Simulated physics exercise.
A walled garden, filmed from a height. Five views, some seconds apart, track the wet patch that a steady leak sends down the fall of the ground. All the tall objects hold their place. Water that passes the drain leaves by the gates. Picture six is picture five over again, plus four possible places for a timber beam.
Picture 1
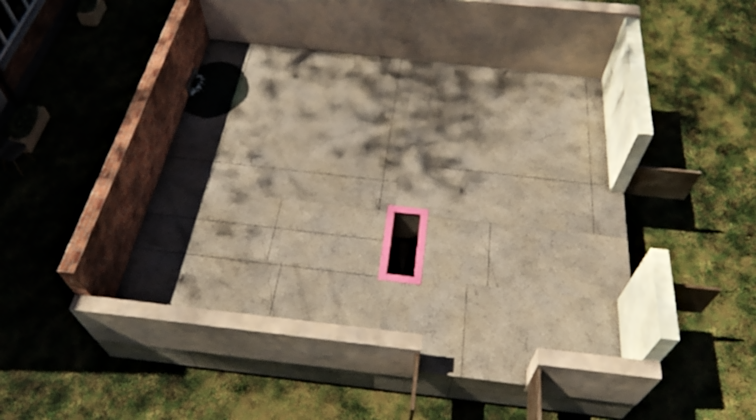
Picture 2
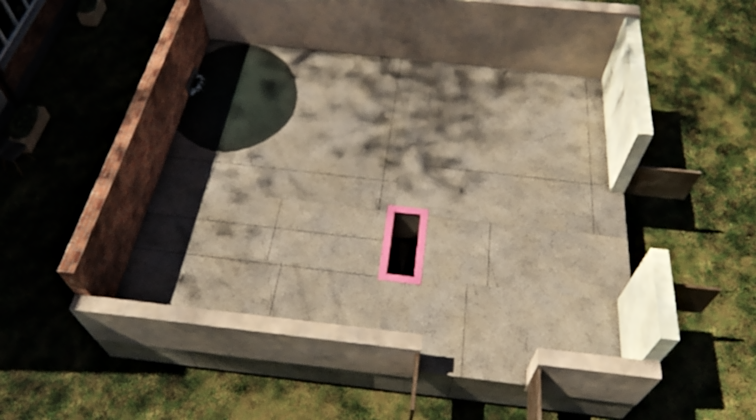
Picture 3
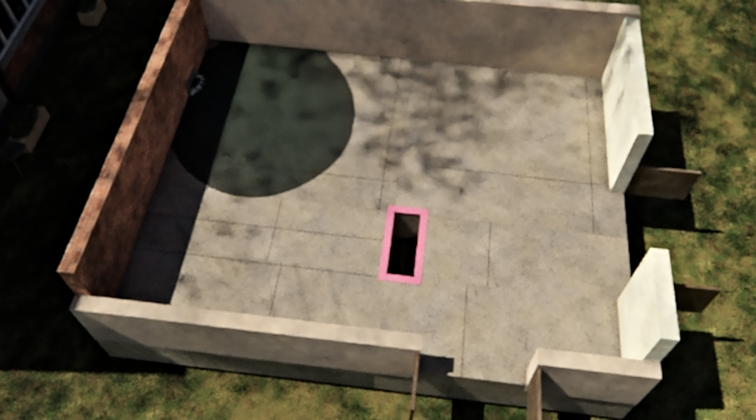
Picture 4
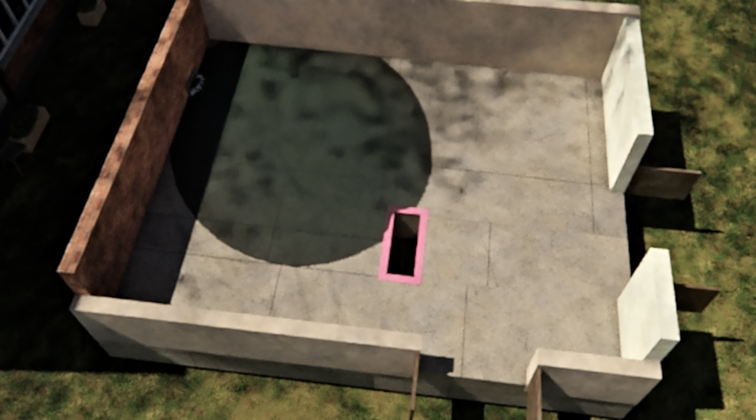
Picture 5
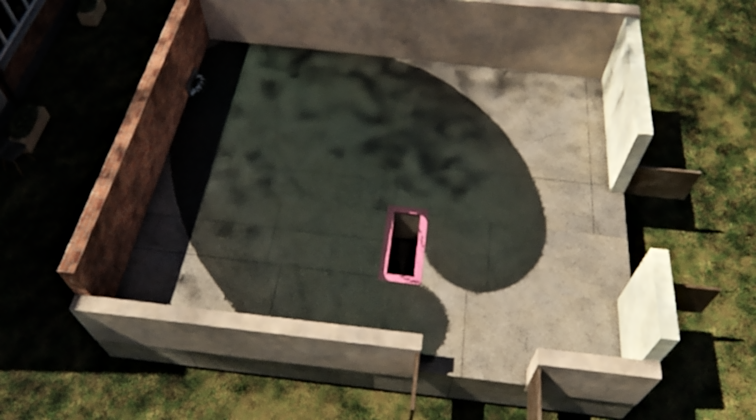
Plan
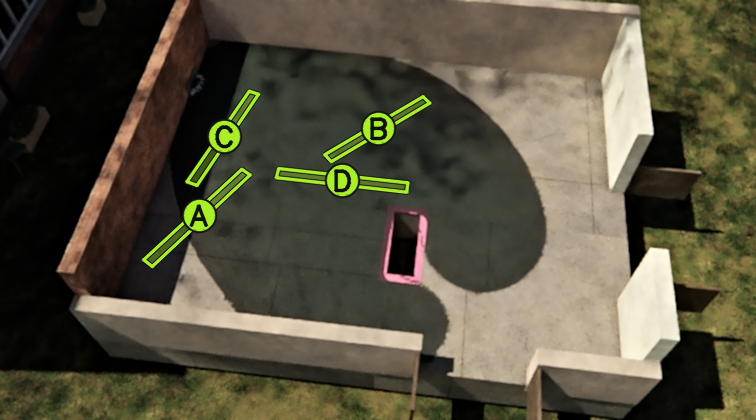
Dark water spreads from the upper left across a walled yard and surrounds a pink-edged opening.
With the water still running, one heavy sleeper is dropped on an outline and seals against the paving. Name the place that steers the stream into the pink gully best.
Position A does it best.
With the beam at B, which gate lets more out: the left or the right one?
The right gate.
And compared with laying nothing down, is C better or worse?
It is worse.
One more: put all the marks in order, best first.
The order is A, B, C, D.
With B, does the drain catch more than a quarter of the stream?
No.
In lime, A from (147, 263) to (245, 172); B from (328, 158) to (426, 99); C from (191, 183) to (253, 92); D from (277, 173) to (407, 187).
With A, about 31 % of the stream goes into the pink gully, about 68 % out by the gates.
With B, about 17 % of the stream goes into the pink gully, about 82 % out by the gates.
With C, about 12 % of the stream goes into the pink gully, about 88 % out by the gates.
With D, about 3 % of the stream goes into the pink gully, about 97 % out by the gates.
